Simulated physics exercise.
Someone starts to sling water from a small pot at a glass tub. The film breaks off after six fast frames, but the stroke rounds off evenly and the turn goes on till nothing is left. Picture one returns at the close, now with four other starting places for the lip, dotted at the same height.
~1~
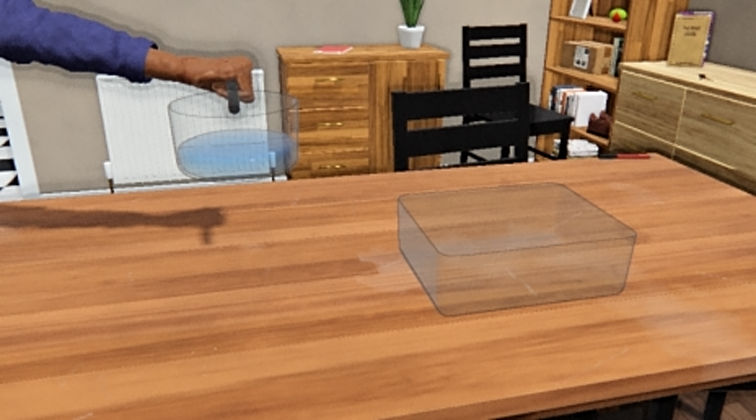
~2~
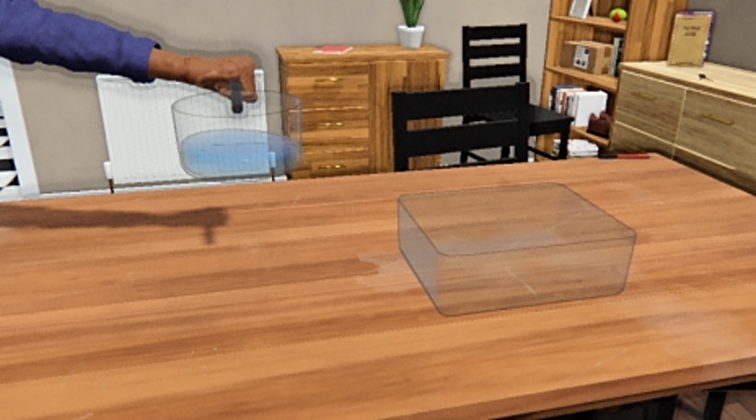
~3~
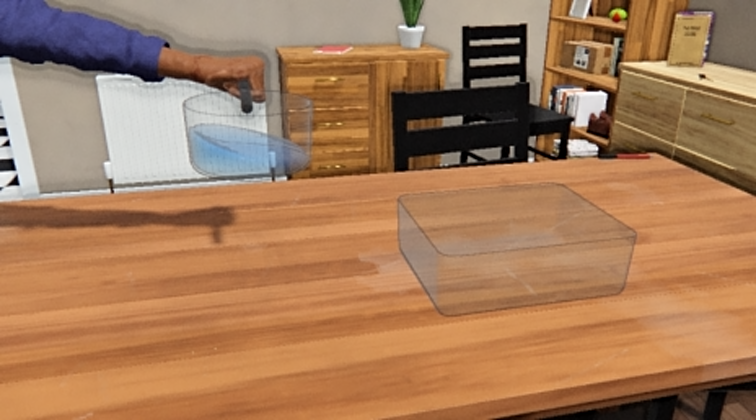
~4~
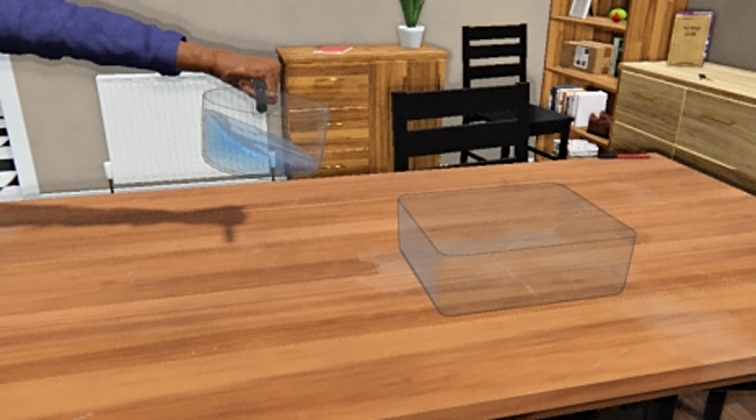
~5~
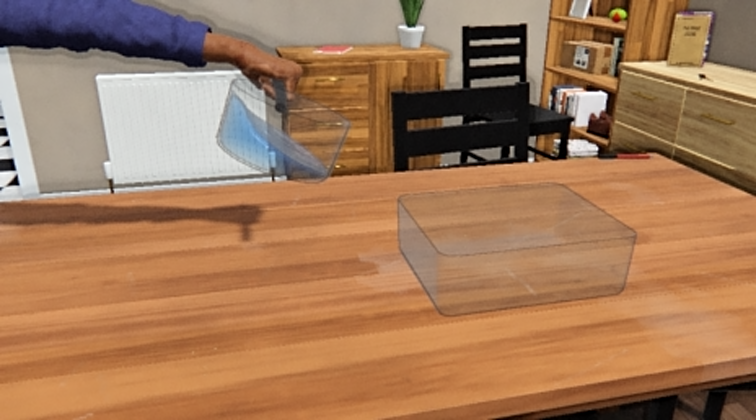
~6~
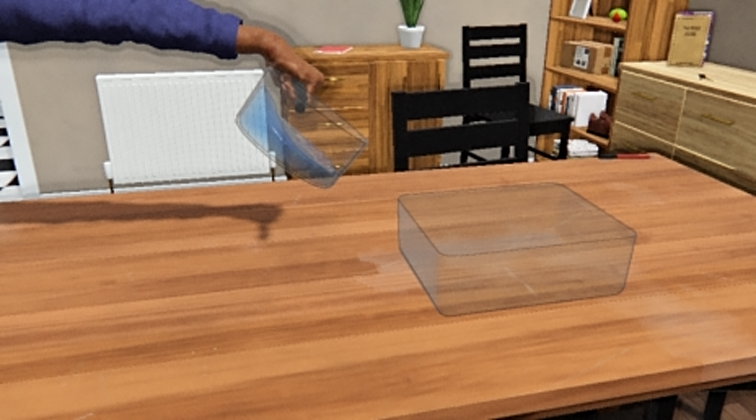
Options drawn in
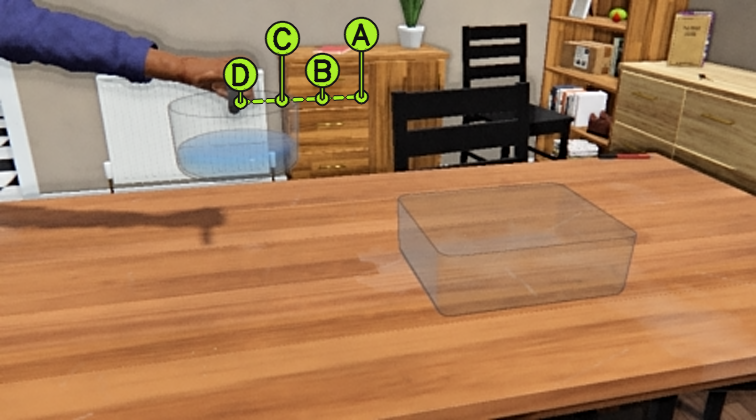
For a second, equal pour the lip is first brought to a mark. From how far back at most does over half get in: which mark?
The limit is B.
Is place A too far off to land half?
No, that is safe.
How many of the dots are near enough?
Two.
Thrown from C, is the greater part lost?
Yes.
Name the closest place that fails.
That would be C.
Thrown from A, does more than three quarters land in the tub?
Yes, clearly.
In lime, A at (361, 96); B at (322, 98); C at (282, 100); D at (240, 102).
With A, about 86 % lands in the tub, 2 % falls short and 11 % goes beside or beyond.
With B, about 68 % lands in the tub, 23 % falls short and 9 % goes beside or beyond.
With C, about 38 % lands in the tub, 58 % falls short and 4 % goes beside or beyond.
With D, about 12 % lands in the tub, 86 % falls short.
